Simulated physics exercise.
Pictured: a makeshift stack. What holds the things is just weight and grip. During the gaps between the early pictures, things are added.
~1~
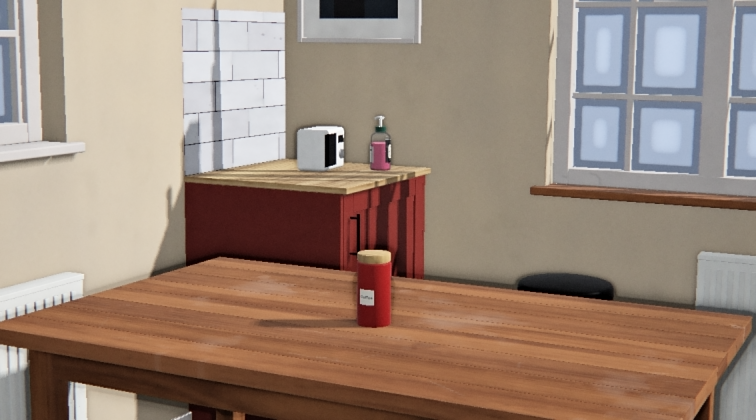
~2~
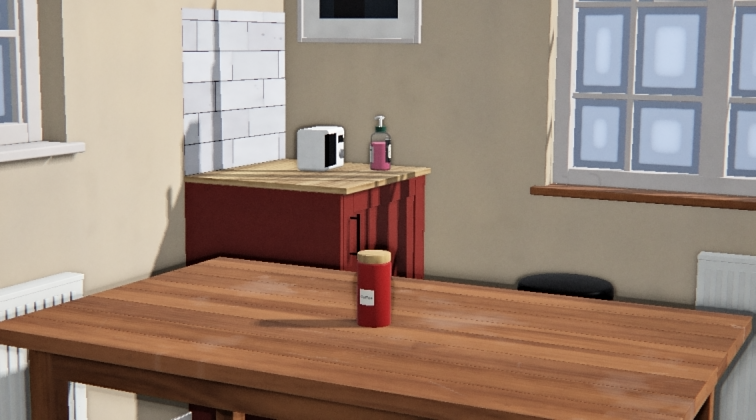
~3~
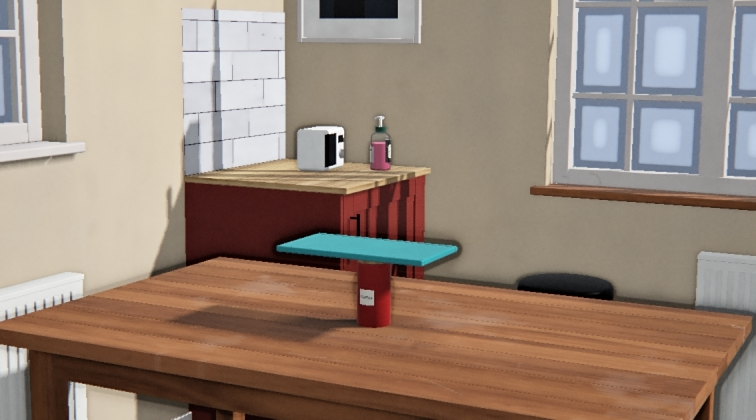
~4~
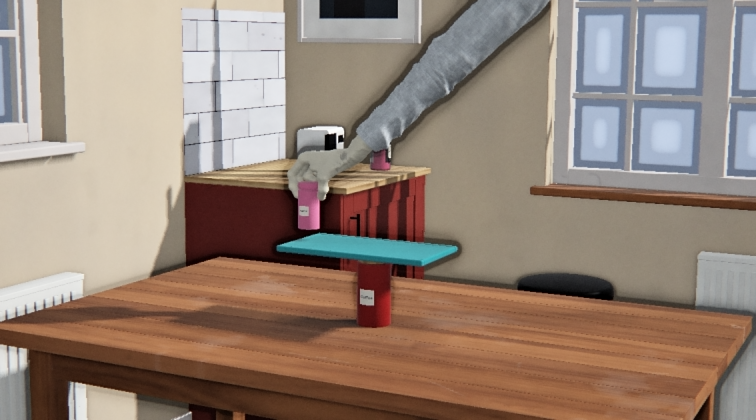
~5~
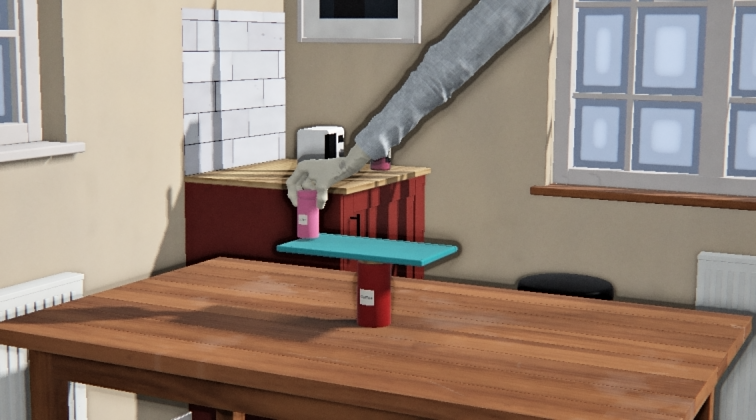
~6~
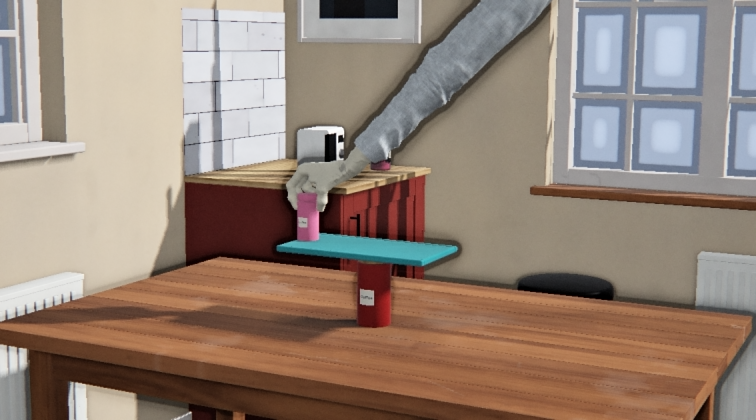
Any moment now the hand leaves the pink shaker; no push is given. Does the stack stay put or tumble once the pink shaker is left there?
Well, once it's let go, not everything stays put there.
Then, 0.40 s on from there, pink shaker now fallen; turquoise lid turned 37° from how it was put.
Then, 0.60 s on from there, turquoise lid now fallen.
Then, 0.90 s on from there, things are still on the move.
In the end, fallen, pink shaker and turquoise lid; red jar unmoved. The stack gives way.
